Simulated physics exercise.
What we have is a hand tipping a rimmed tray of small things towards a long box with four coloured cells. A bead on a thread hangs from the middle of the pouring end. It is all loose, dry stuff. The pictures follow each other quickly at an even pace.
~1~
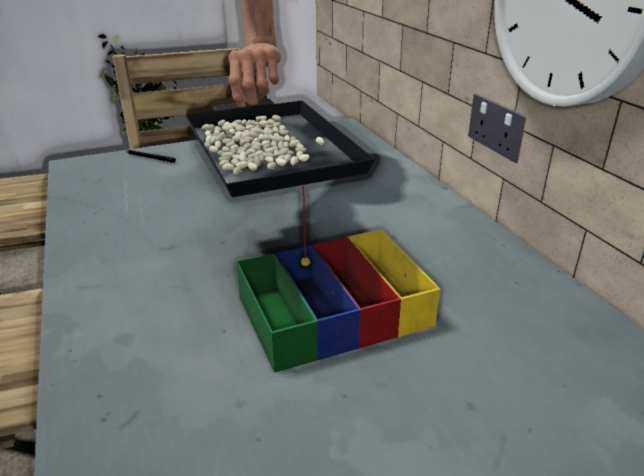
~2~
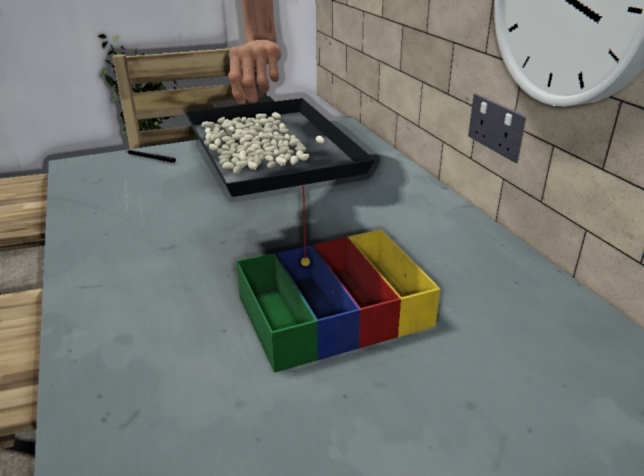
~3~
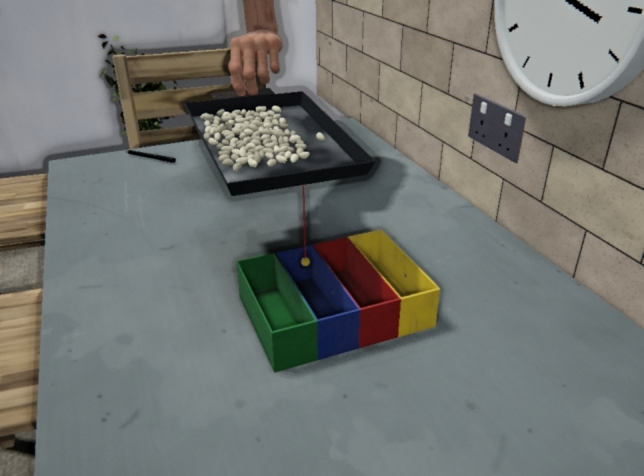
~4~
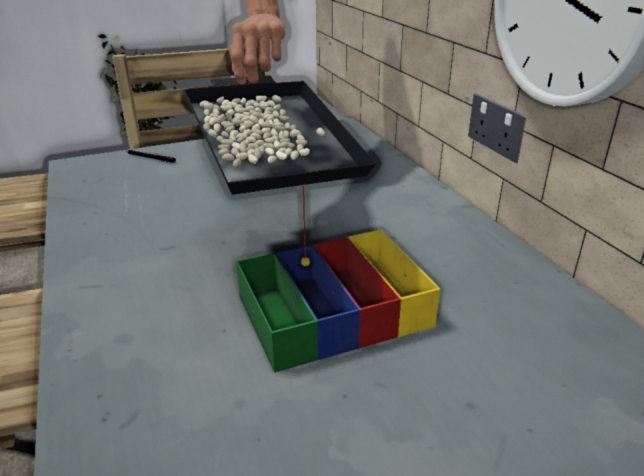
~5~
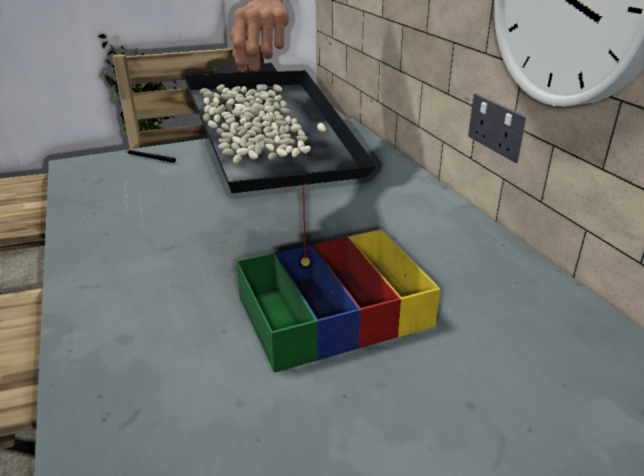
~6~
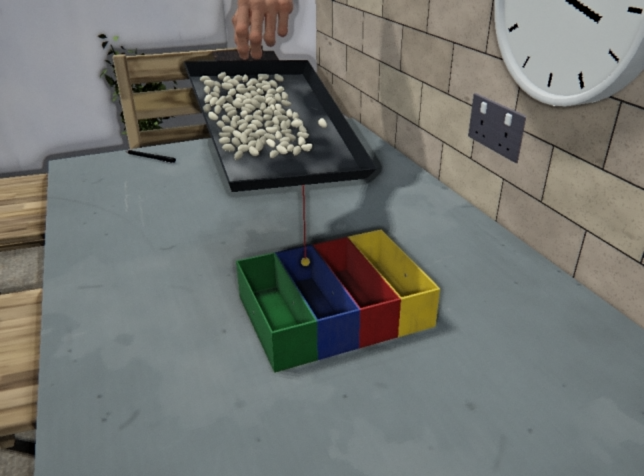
A hand raises the back of a black tray of white beans above four coloured cells.
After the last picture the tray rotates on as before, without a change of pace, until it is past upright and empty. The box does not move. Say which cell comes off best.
It favours the red compartment.
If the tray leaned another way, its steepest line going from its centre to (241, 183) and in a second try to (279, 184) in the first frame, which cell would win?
The first try: The cell in green. The second: The cell in green.
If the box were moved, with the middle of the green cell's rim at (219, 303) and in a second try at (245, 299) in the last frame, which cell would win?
One: The cell in yellow. Two: That yellow cell.
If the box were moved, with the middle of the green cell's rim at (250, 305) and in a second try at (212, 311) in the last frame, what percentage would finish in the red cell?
In turn 30 and 10 in a hundred.
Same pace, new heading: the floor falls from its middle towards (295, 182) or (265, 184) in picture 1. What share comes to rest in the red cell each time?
Roughly 20 per cent, and 0 per cent.
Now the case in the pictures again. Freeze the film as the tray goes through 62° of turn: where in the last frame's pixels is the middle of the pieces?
At about (333, 168).
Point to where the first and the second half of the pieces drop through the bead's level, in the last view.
Around (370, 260) and then (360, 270).
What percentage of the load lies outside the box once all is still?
About 0 per cent.
Soon, tray tipped steeply; most on the tray; a stray few in the yellow cell; a small part falling or outside the box.
A while on, tray tipped right over; about a third on the tray; about a quarter in the red cell; a small part in the yellow cell; a small part in the blue cell; about a quarter falling or outside the box.
Towards the end, tray tipped past a quarter turn; about half in the red cell; about a quarter in the yellow cell; about a quarter in the blue cell; a small part in the green cell; a stray few falling or outside the box.
Finally, tray tipped past a quarter turn; about half in the red cell; about a quarter in the yellow cell; about a quarter in the blue cell; a small part in the green cell; a stray few outside the box.
